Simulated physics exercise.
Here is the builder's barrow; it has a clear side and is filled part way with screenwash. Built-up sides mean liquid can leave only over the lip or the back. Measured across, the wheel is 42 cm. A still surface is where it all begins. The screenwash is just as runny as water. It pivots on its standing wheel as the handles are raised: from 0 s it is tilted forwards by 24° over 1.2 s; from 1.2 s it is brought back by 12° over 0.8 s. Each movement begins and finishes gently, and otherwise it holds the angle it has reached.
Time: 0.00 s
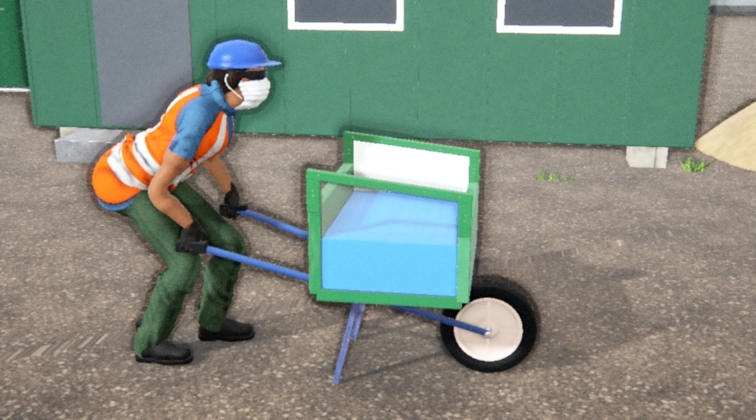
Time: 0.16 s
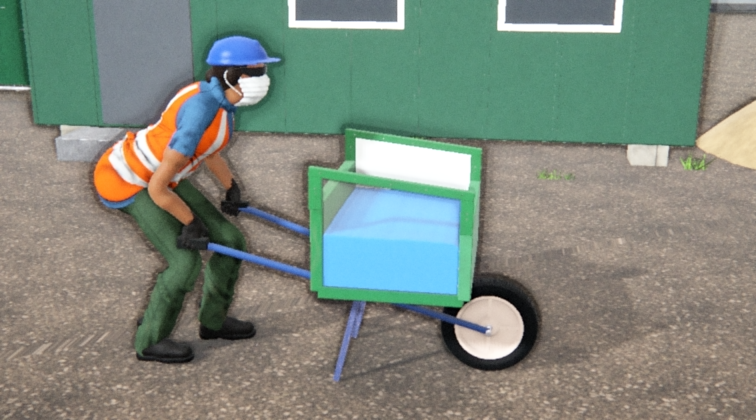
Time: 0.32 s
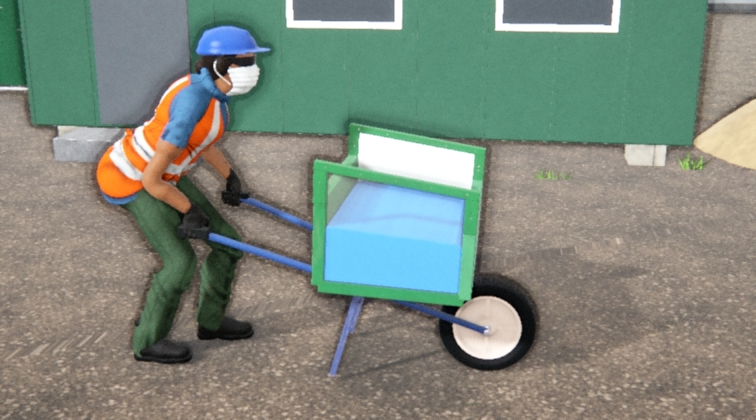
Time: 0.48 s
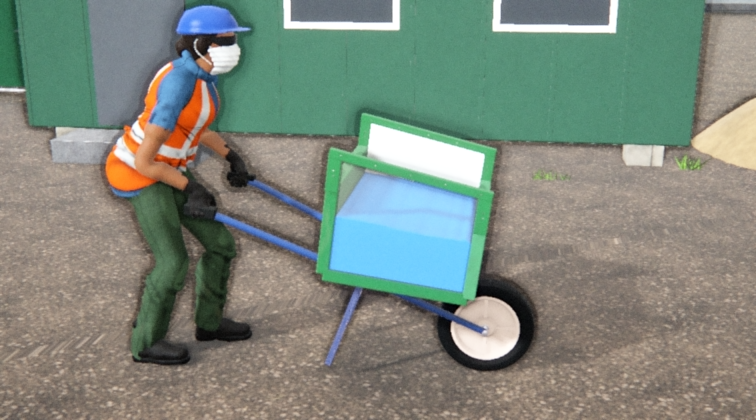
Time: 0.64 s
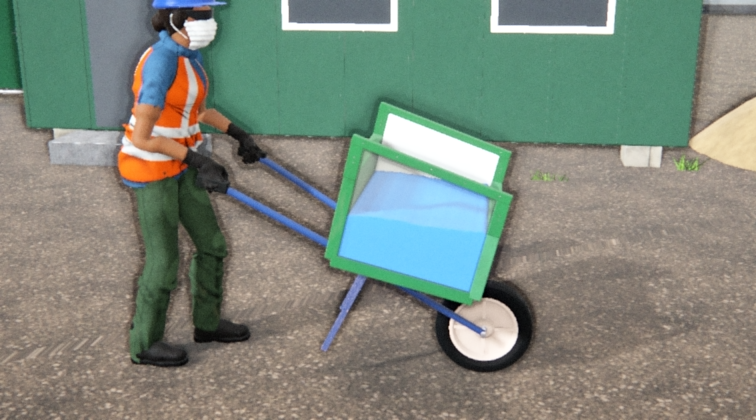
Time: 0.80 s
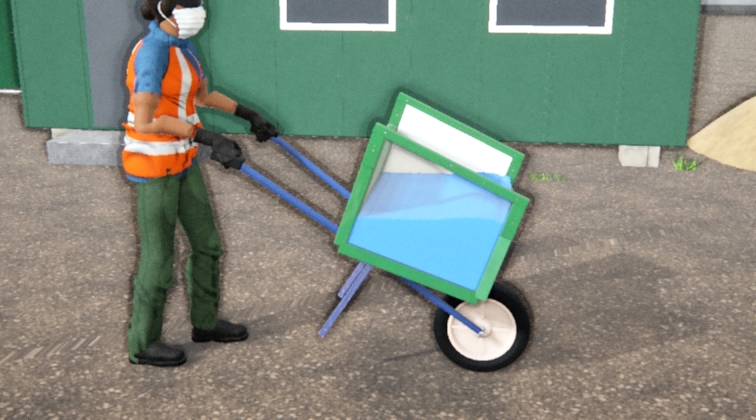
A worker in a blue helmet, white mask and orange vest straightened up, raising the handles of a green-framed wheelbarrow so it tilted forward, and the blue liquid inside shifted toward the right-hand front.
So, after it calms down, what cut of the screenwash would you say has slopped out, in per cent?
I'd put it at around 26 per cent.
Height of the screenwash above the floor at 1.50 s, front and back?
Front 26 cm, back 8 cm.
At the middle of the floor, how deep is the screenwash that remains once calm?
About 14 centimetres.
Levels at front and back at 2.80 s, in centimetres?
Some 20 cm in front and some 10 cm behind.
After 1.50 s the barrow is at 21° forwards, the surface stands 7 cm at the back and 27 cm at the front; 23 per cent has gone, over the front.
After 2.15 s the barrow is at 12° forwards, the surface stands 16 cm at the back and 16 cm at the front; 25 per cent has gone, over the front.
After 2.80 s the barrow is at 12° forwards, the surface stands 9 cm at the back and 20 cm at the front; 25 per cent has gone, over the front.
After 4.89 s 26 per cent has gone, over the front, 21 of 81 litres.
